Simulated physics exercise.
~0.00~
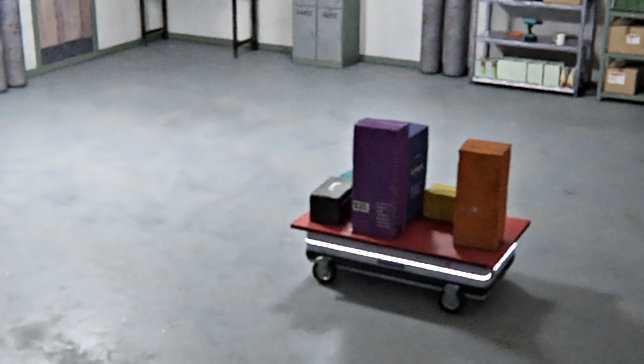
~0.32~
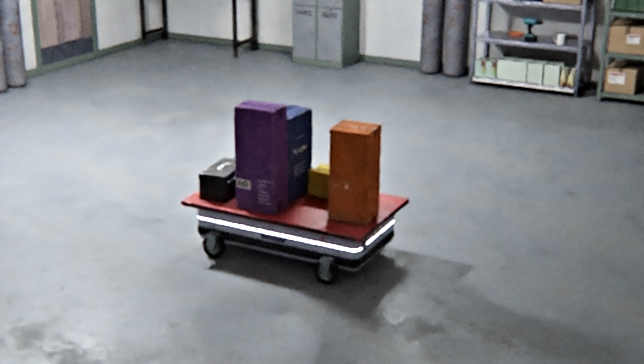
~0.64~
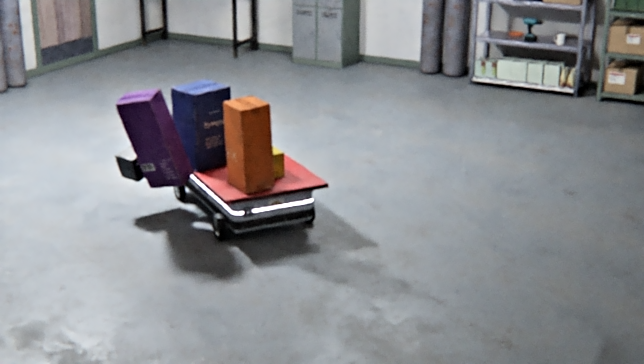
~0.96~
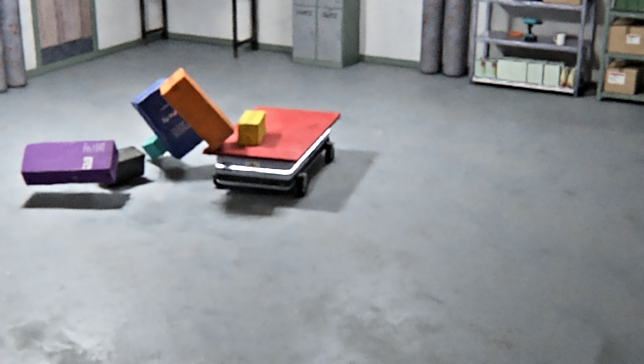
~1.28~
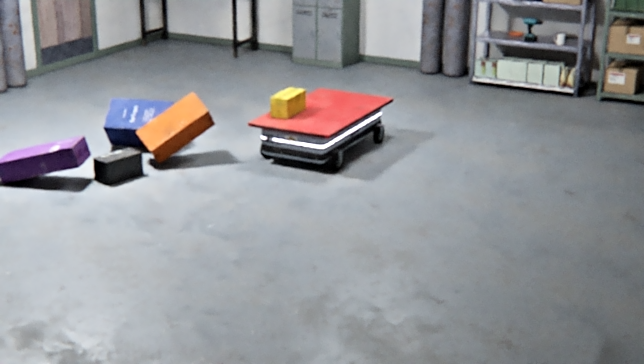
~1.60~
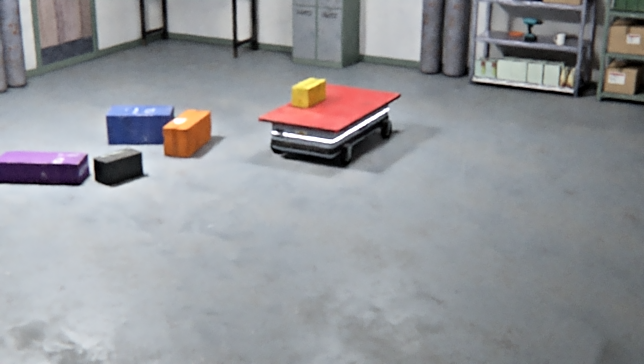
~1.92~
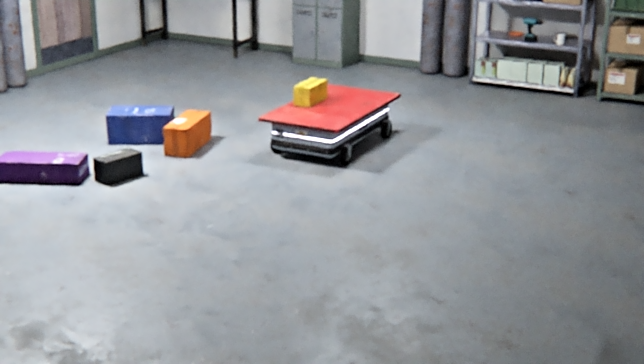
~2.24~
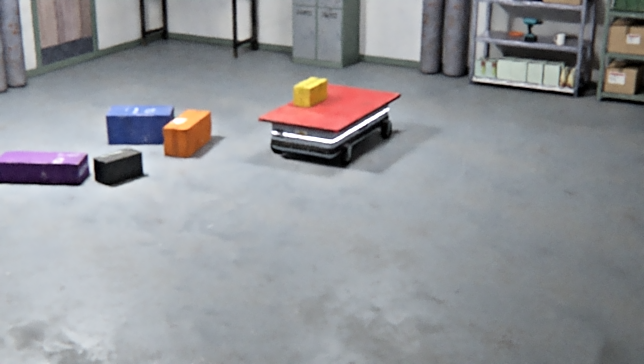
In a storage room with a grey floor, a low red-topped cart loaded with boxes rolled left, then swung sharply around toward the back, spilling purple, black, blue and orange boxes onto the floor before stopping with only the yellow one aboard.
